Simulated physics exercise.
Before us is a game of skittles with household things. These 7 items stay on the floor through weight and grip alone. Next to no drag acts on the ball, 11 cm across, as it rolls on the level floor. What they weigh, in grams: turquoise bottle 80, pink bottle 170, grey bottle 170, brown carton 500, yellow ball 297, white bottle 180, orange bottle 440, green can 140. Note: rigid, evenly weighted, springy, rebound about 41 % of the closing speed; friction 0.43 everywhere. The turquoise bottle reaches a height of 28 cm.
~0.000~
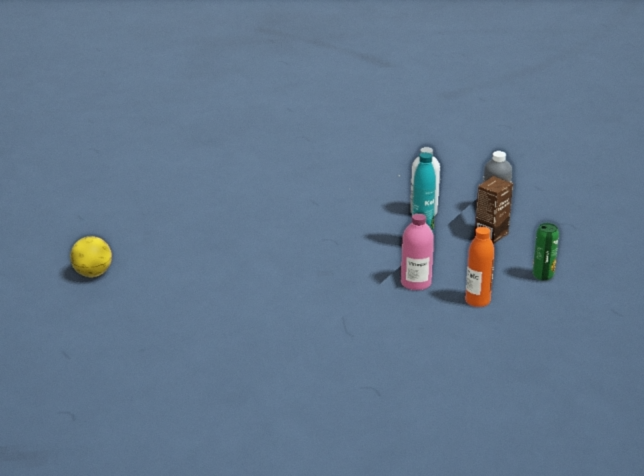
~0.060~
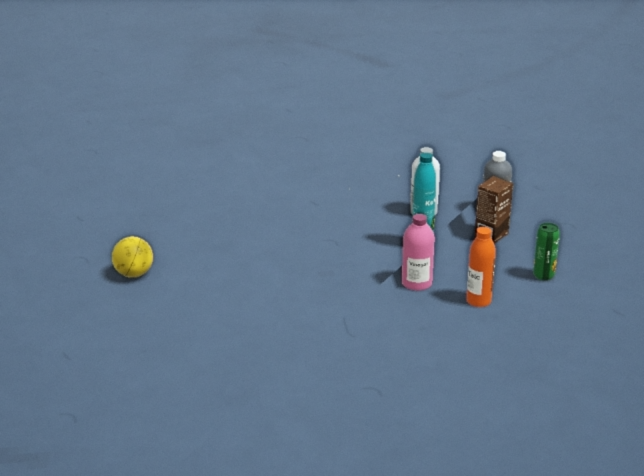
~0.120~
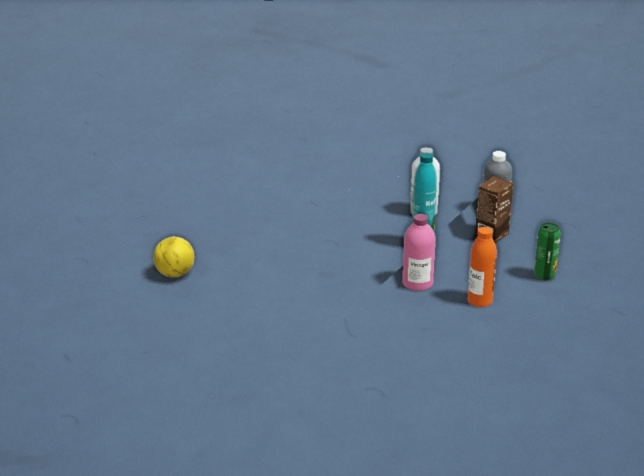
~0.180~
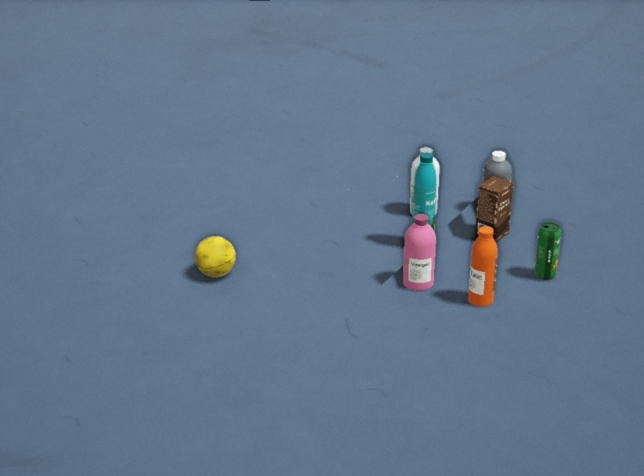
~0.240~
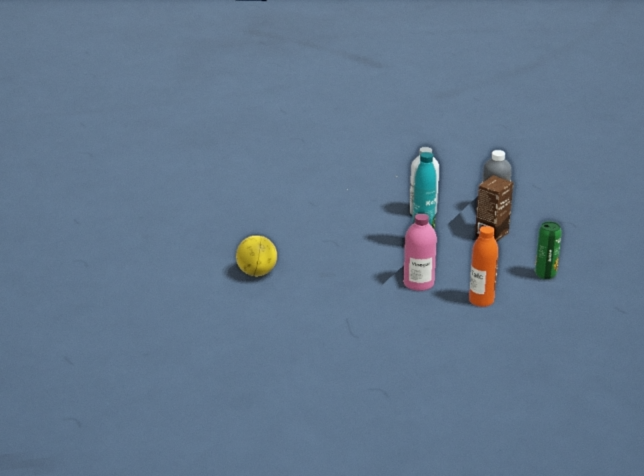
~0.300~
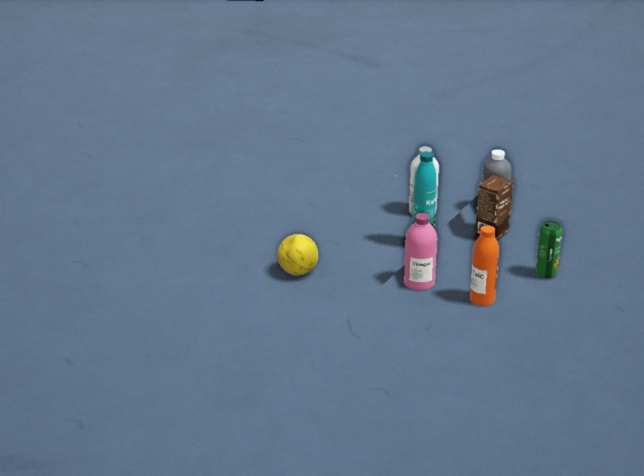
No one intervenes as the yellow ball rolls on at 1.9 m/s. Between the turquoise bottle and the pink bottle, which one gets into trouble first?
Of the two named, the latter.
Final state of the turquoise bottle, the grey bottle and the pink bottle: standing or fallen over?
Well, the turquoise bottle holds steady, the grey bottle holds steady, and the pink bottle tumbles down.
By 0.70 s, 113 cm rolled; yellow ball near (504, 234); pink bottle tilted 43° near (453, 272); brown carton 2 cm from its spot.
By 1.40 s, 166 cm rolled; pink bottle on its side near (450, 314); brown carton 4 cm from its spot.
By 2.40 s, pink bottle on its side near (442, 316); brown carton 4 cm from its spot.
When it is over (3.0 s), lying over on the floor, pink bottle; the other 6 within 8 cm of the start. End places, in pixels of the last picture, turquoise bottle near (425, 200), pink bottle near (440, 316). Turquoise bottle was never lost; pink bottle went at 0.66 s.
